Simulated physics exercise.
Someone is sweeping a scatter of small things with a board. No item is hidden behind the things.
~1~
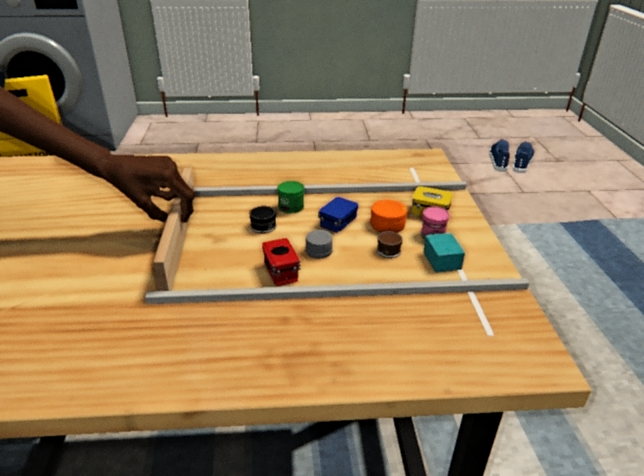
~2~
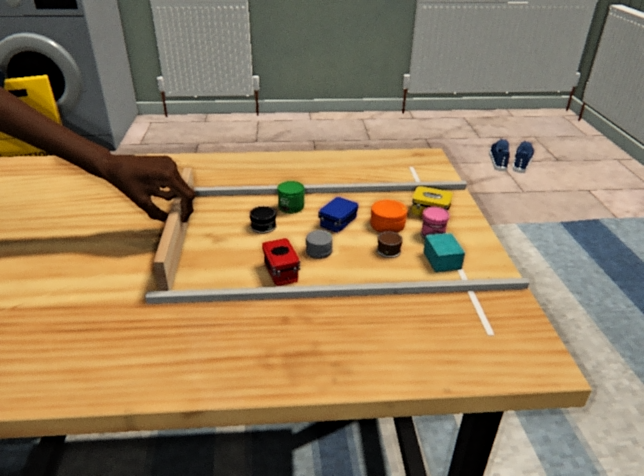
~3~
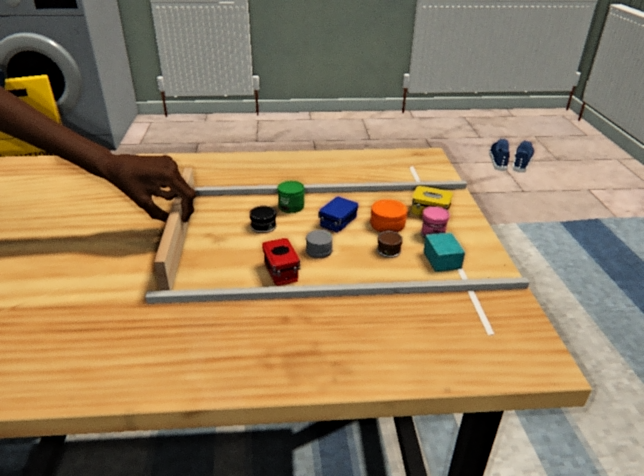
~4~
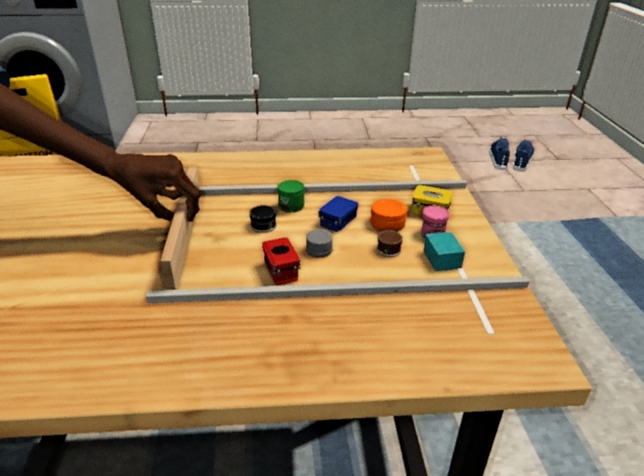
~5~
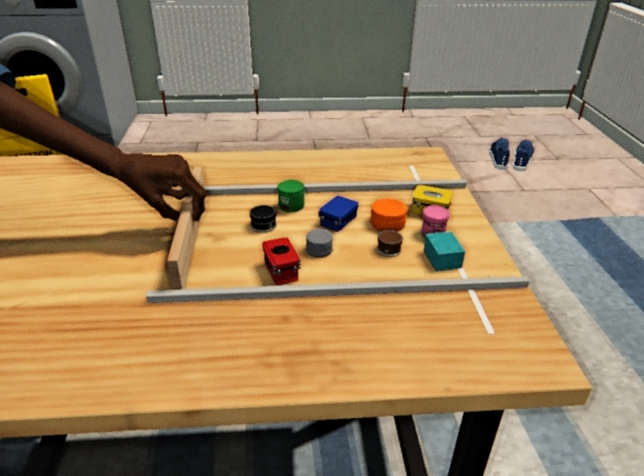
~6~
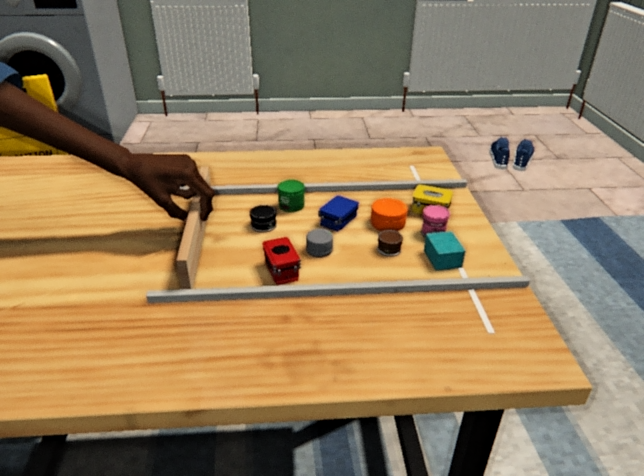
To begin with, a hand holds a wooden board upright at the left end of two grey rails on a table, with colourful blocks and round pieces scattered between them. The hand then slides the board slightly to the right, still short of the pieces, which all stay in place.
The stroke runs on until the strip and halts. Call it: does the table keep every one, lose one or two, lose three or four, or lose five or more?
It loses one or two.
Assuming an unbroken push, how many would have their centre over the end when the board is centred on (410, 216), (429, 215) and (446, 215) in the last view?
Place by place: 0, 1 and 2.
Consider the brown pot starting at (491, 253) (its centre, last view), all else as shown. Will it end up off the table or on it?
From that start the object does not stay.
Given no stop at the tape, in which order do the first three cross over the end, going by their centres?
In order: The orange lid, then the pink pot, then the turquoise block.
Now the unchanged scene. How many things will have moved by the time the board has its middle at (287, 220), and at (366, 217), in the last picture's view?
It comes to 3 for the first spot, 9 for the other.
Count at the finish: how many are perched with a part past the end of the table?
You'd get 3.
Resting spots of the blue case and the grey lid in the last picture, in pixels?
Blue case: About (481, 220); grey lid: About (462, 236).
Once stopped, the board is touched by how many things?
The count is 4.
Soon after, none off yet; yellow case at rest near (432, 202); pink pot at rest near (435, 223); turquoise block at rest near (444, 251).
After that, none off yet; yellow case at rest near (433, 202); pink pot moving near (439, 224); turquoise block at rest near (444, 251).
And then, none off yet; yellow case displaced a little near (440, 199); pink pot displaced about its own width near (476, 233); turquoise block displaced about its own width near (469, 253).
In the end, the number that fall off is one or two; gone, orange lid and pink pot.
